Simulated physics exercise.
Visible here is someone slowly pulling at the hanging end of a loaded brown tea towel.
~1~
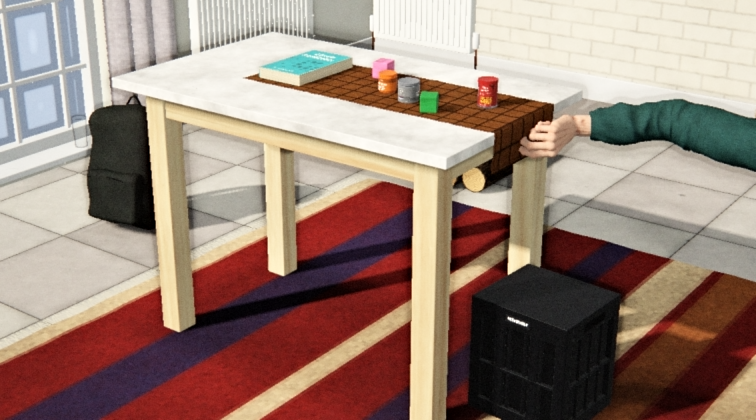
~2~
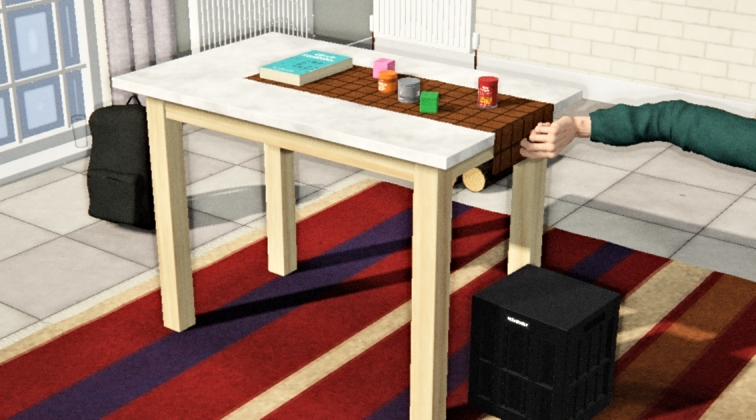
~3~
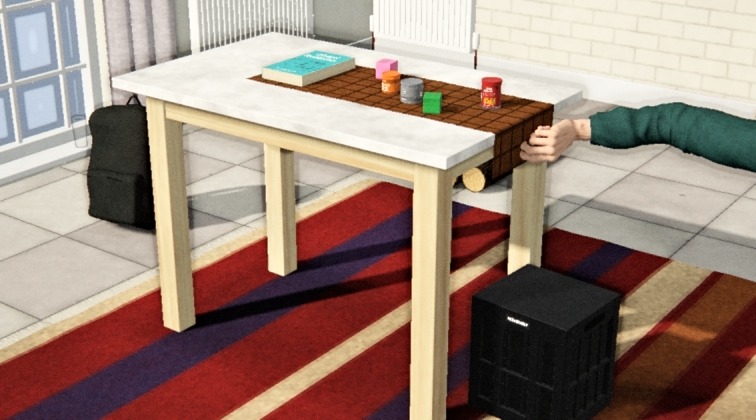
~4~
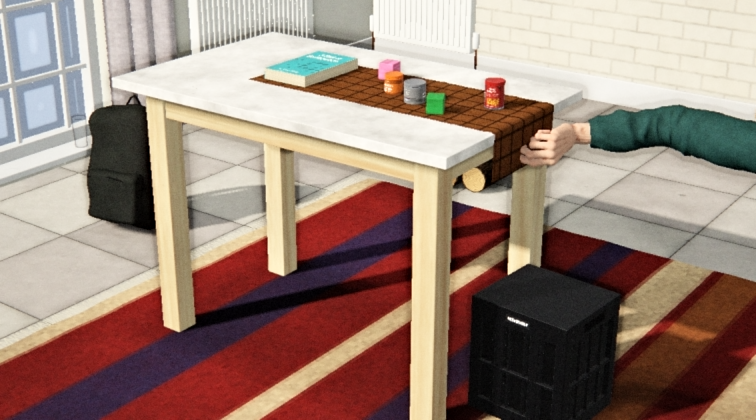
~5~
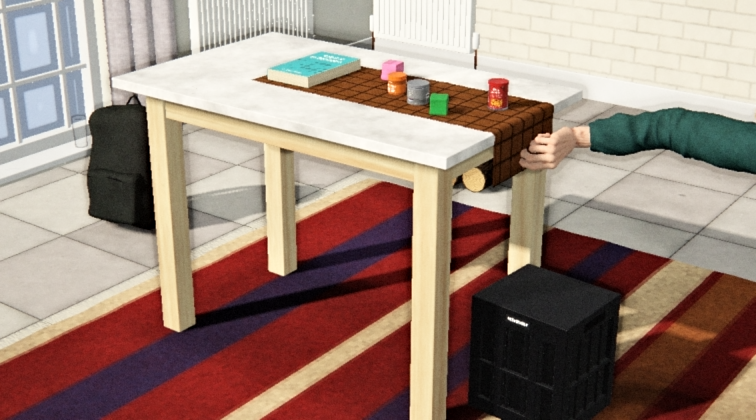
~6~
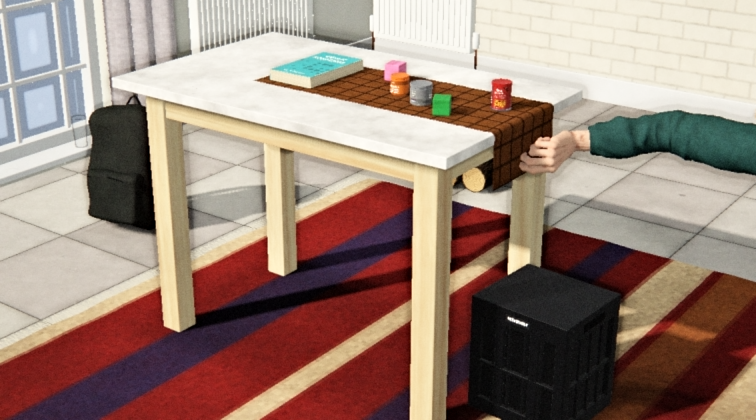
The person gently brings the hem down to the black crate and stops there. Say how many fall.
You will see three of them fall.
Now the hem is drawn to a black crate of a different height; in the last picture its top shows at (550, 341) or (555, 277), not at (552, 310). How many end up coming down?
Over the edge go 4 and 2.
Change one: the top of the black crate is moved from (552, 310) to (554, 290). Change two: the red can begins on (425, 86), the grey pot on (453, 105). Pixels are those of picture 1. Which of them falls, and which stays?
As for the red can, it stays in place; as for the grey pot, it leaves the top.
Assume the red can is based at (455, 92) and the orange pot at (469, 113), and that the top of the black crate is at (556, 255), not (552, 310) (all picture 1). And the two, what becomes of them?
Outcome: Red can keeps its perch; orange pot is gone.
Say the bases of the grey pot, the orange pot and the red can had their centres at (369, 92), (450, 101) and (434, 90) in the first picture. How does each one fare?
Start with the grey pot, which is kept; next the orange pot, which is lost; last the red can, which is lost.
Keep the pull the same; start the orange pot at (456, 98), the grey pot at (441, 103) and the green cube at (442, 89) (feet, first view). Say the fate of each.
Final state: The orange pot is no longer up, the grey pot is no longer up, the green cube is no longer up.
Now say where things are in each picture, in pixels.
Hem (491, 175); red can (488, 78); green cube (429, 94); grey pot (409, 80); orange pot (388, 72); pink cube (384, 60); top of the crate (552, 309), in the first frame.
Hem (493, 176); red can (489, 79), in the second frame.
Hem (493, 180); green cube (433, 95), in the third frame.
Hem (492, 184); grey pot (415, 82); top of the crate (552, 309), in the fourth frame.
Hem (493, 188); orange pot (397, 74), in the fifth frame.
Hem (493, 191); red can (502, 81); green cube (442, 97); grey pot (421, 83); orange pot (400, 75); pink cube (395, 63), in the sixth frame.
Soon after, hem near (521, 227); red can gone.
Then, hem on the crate; red can, green cube and grey pot gone.
At rest, hem on the crate; red can, green cube and grey pot gone. Over the edge go three.
